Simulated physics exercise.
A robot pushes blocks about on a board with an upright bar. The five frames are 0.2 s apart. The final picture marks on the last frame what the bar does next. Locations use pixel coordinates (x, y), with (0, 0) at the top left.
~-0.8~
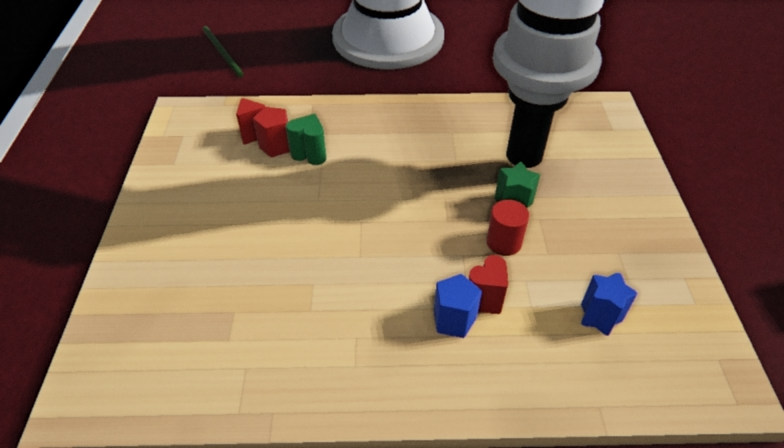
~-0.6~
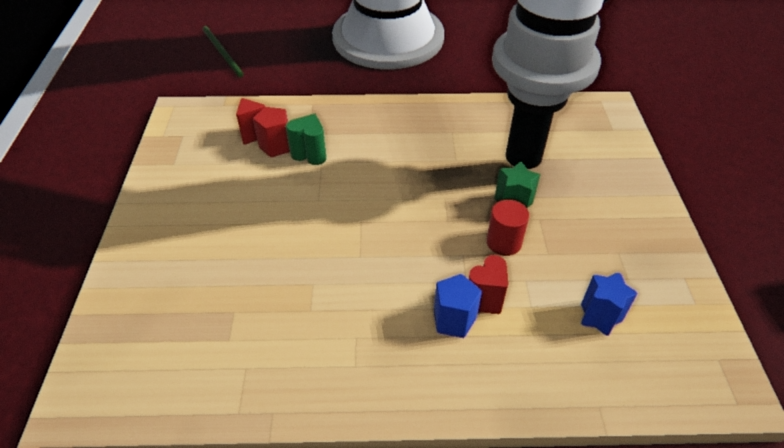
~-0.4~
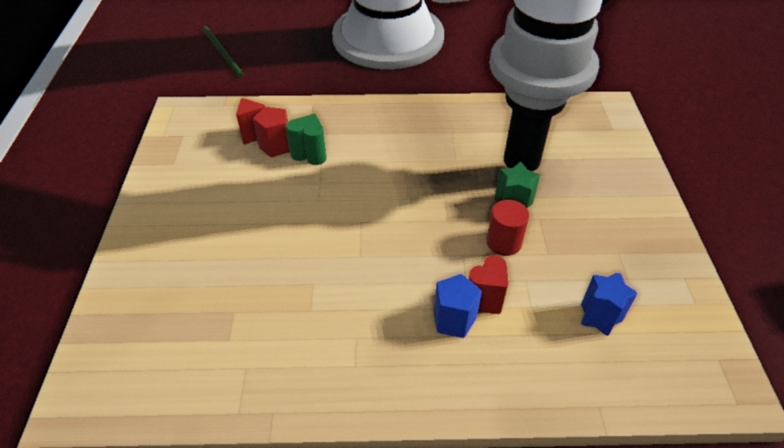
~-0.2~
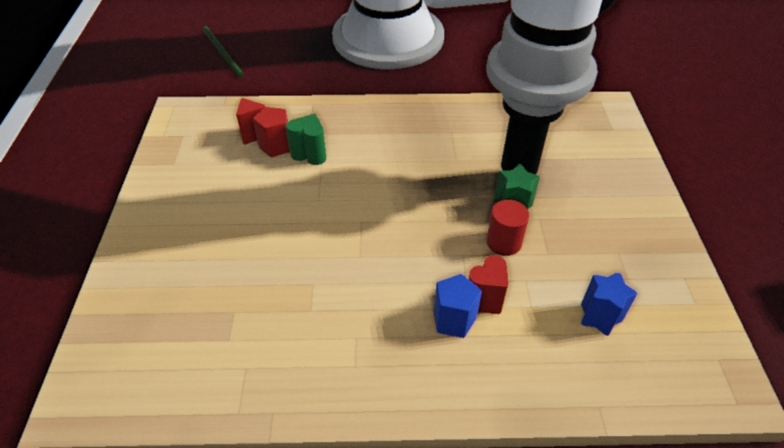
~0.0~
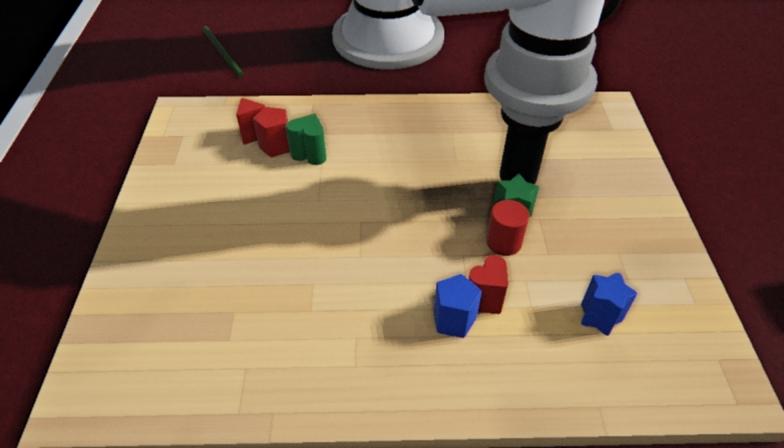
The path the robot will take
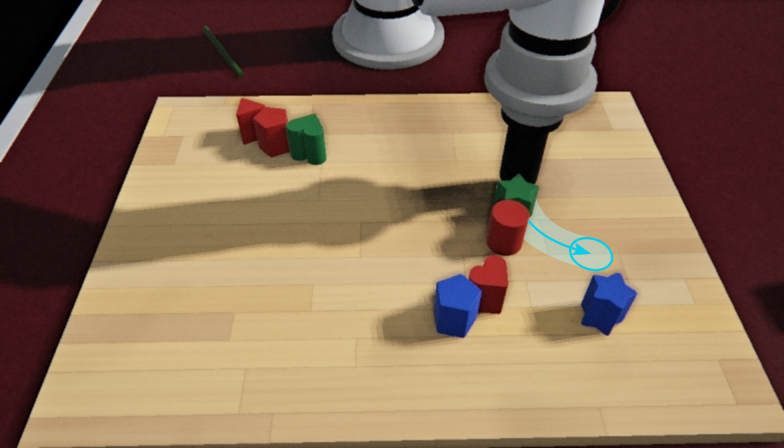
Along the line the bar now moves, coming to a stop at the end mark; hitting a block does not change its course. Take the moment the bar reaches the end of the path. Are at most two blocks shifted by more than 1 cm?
That would be a yes.
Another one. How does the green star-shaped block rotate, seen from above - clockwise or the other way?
I'd predict that, seen from above, the green star-shaped block rotates clockwise.
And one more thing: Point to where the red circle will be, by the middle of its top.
Close to (497, 240).
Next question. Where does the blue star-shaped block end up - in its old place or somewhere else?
It stays.
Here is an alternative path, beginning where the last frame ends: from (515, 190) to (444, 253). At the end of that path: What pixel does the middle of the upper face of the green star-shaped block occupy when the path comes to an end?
(479, 242)
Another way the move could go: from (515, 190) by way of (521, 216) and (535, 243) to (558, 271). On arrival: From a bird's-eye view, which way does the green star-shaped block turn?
Seen from above, its turn is clockwise.
Path on the board, from (515, 190) via (525, 216) and (552, 240), ending at (591, 254).
On the path given first. One third of the way, bar at (529, 204); red circle at (501, 235); green star-shaped block at (519, 215), turned 30° clockwise.
Two thirds of the way, bar at (557, 227); red circle at (497, 240); green star-shaped block at (531, 227), turned 70° clockwise.
At the end, bar at (596, 241); red circle at (497, 240); green star-shaped block at (531, 227), turned 70° clockwise; blue star-shaped block in place.
